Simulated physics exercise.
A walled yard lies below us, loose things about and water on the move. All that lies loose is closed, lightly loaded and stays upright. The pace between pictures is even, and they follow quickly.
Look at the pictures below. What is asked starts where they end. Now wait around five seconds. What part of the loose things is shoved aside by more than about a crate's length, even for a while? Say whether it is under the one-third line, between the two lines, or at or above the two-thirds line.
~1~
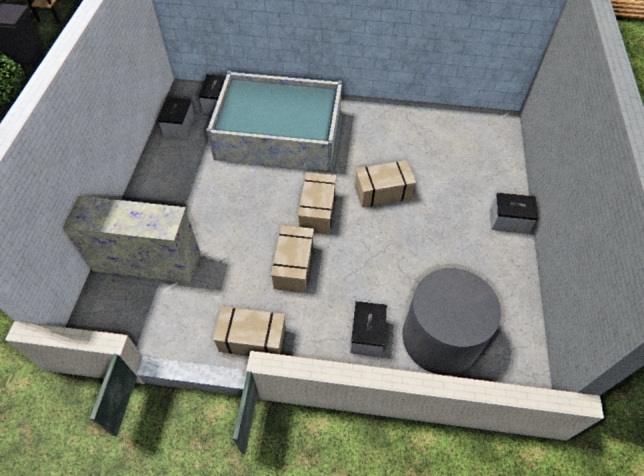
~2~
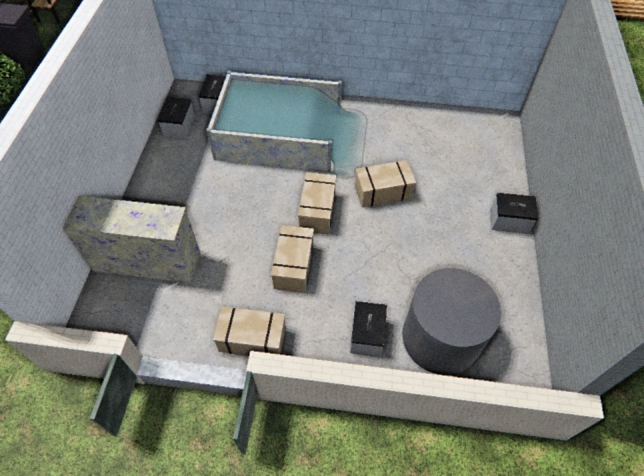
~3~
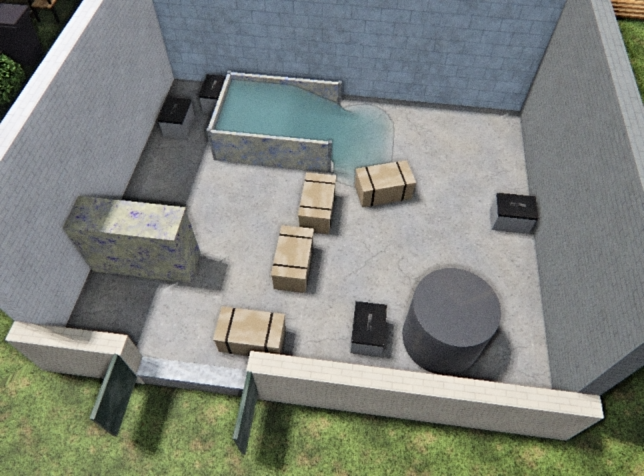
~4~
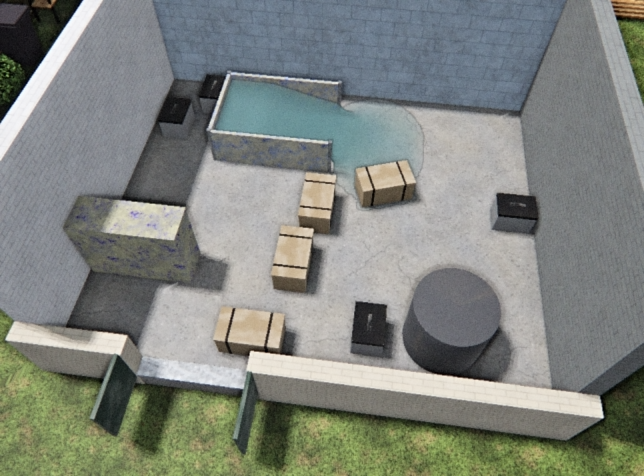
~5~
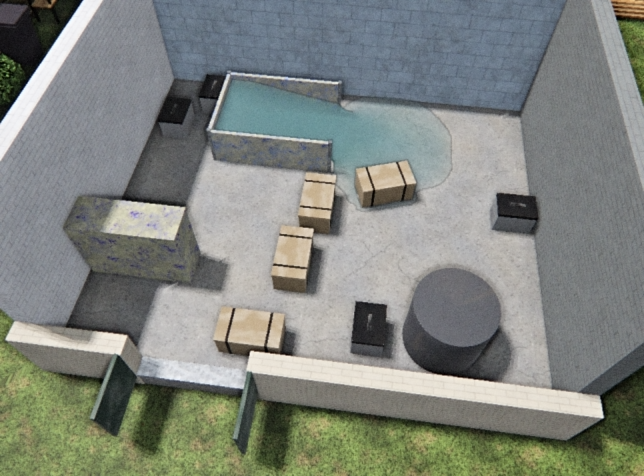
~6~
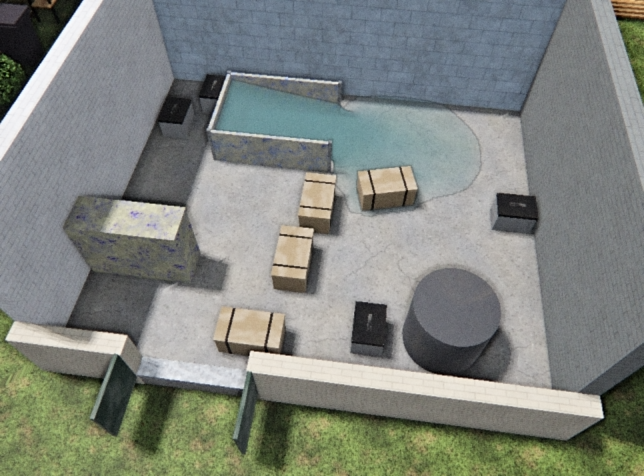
It is under the one-third line.
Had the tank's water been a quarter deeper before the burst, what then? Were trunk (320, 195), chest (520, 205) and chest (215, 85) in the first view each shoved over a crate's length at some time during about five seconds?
In the order you named them: Stayed within the threshold, went past the threshold, stayed within the threshold.
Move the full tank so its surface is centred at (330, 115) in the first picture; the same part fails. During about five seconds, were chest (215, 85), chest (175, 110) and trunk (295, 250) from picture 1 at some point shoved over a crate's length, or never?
The three, one by one: Short of that, short of that and short of that.
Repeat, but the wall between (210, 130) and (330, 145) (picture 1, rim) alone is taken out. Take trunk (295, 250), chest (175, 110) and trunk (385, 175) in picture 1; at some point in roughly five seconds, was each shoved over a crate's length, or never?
In the order asked: Goes the distance, then never gets that far, then never gets that far.
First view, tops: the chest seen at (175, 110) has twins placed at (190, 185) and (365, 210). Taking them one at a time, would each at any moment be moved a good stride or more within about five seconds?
First falls short, second falls short.
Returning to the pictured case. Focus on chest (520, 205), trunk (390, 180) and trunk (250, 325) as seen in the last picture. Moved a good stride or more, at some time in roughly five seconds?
Item one gets that far, item two gets that far, item three never gets that far.
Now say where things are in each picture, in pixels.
The first frame shows a trunk at (386, 176), on the bottom; a chest at (518, 205) rests on the ground; 0 of 8 have shifted.
The second frame shows a trunk at (386, 176), on the bottom; a chest at (518, 205) rests on the ground; 0 of 8 have shifted.
The third frame shows a trunk at (386, 176) rests on the ground; a chest at (518, 205), on the bottom; 0 of 8 have shifted.
The fourth frame shows a trunk at (386, 176) rests on the ground; a chest at (518, 205), on the bottom; 0 of 8 have shifted.
The fifth frame shows a trunk at (386, 176) rests on the ground; a chest at (518, 205) rests on the ground; 0 of 8 have shifted.
The sixth frame shows a trunk at (388, 180) rests on the ground, close to its start; a chest at (518, 205), on the bottom; 1 of 8 have shifted.
A moment on, 0 of 8 are well off their spots; 0 afloat.
Next, 1 of 8 are well off their spots; 0 afloat.
Later, 2 of 8 are well off their spots; 0 afloat.
In the end, 2 of 8 are well off their spots, and 2 have been at some point; 1 afloat.
